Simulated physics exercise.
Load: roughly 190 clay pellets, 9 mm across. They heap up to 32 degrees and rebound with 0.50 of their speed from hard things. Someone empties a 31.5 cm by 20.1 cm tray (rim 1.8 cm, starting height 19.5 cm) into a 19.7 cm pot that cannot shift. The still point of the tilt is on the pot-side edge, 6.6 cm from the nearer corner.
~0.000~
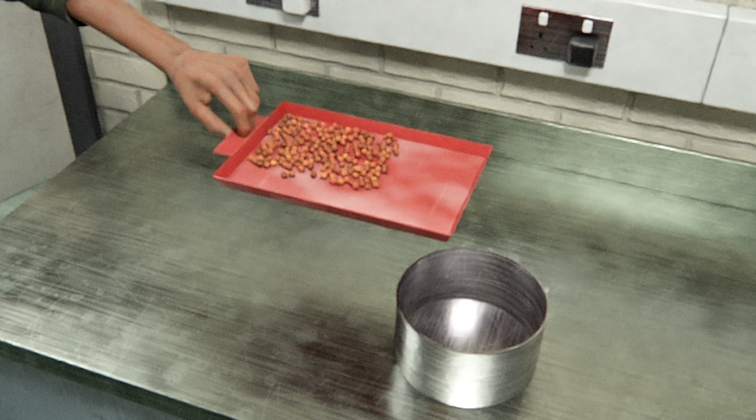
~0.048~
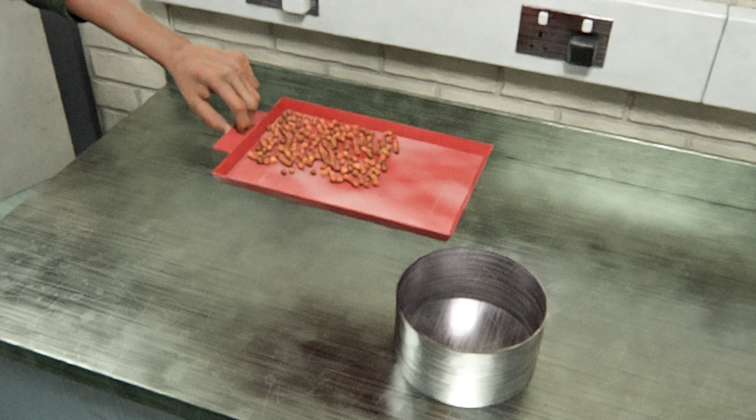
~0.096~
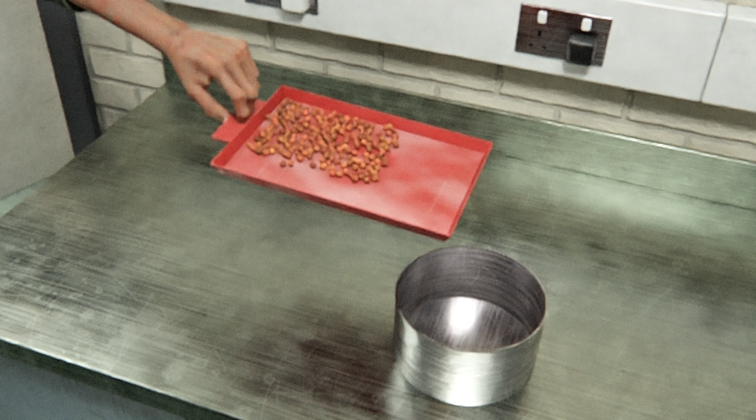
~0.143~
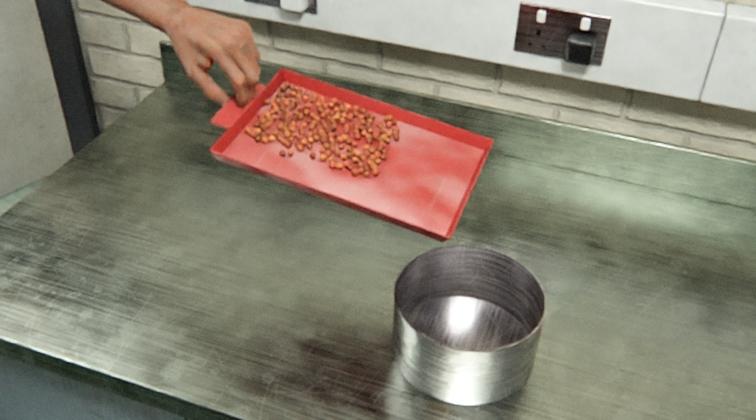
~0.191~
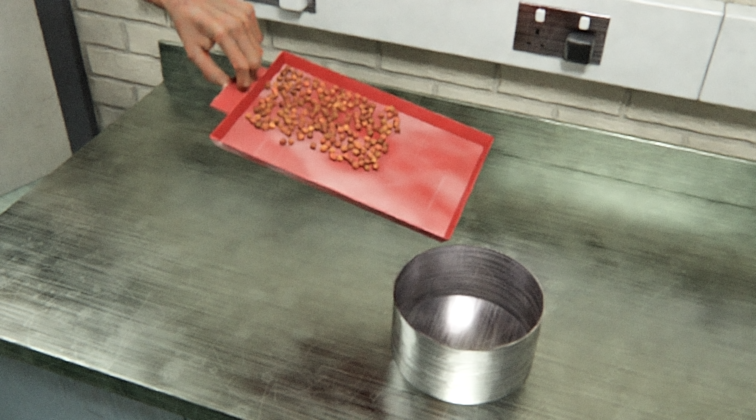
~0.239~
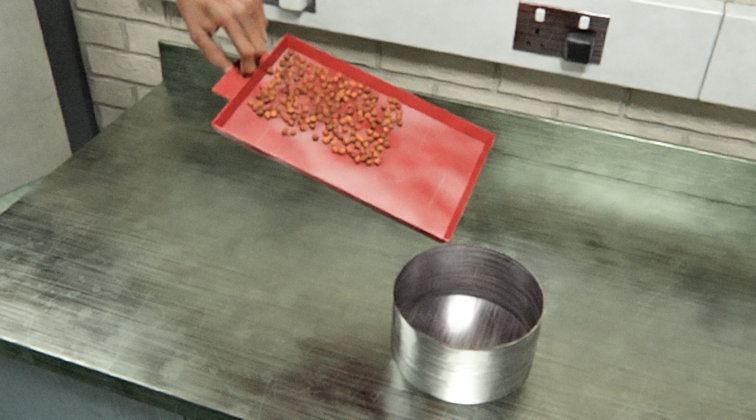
A hand grips the tab of a red tray of small reddish-brown pellets, which lies level on a worn green counter behind a round metal pot. The hand raises the left end steadily, slanting the tray down toward the right, while the pellets stay clustered in its left half.
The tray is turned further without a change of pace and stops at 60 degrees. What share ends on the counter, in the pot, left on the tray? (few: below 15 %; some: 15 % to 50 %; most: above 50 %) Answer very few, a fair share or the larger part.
Counter: Very few, pot: The larger part, tray: A fair share.
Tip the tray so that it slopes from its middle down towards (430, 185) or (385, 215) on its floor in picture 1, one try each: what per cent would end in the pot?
About 15 and 70 per cent.
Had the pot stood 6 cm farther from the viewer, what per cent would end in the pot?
It would be near 40 per cent.
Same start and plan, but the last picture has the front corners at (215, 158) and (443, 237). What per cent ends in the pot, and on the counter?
Pot 35, counter 20.
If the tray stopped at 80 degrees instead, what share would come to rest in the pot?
In that case some 100 per cent.
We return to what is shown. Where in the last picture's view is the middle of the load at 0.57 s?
At about (410, 147).
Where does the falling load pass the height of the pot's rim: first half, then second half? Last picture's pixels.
First near (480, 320), later near (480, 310).
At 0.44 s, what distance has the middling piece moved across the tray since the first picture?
About 3 cm.
After 0.44 s, tilt 40 degrees; the tray holds 100 %, the pot 0 %.
After 0.57 s, tilt 54 degrees; the tray holds 100 %, the pot 0 %.
After 0.83 s, tilt 60 degrees; the tray holds 30 %, the pot 50 %.
In the end, at 1.7 s, counter 0 %, pot 75 %, tray 25 %.
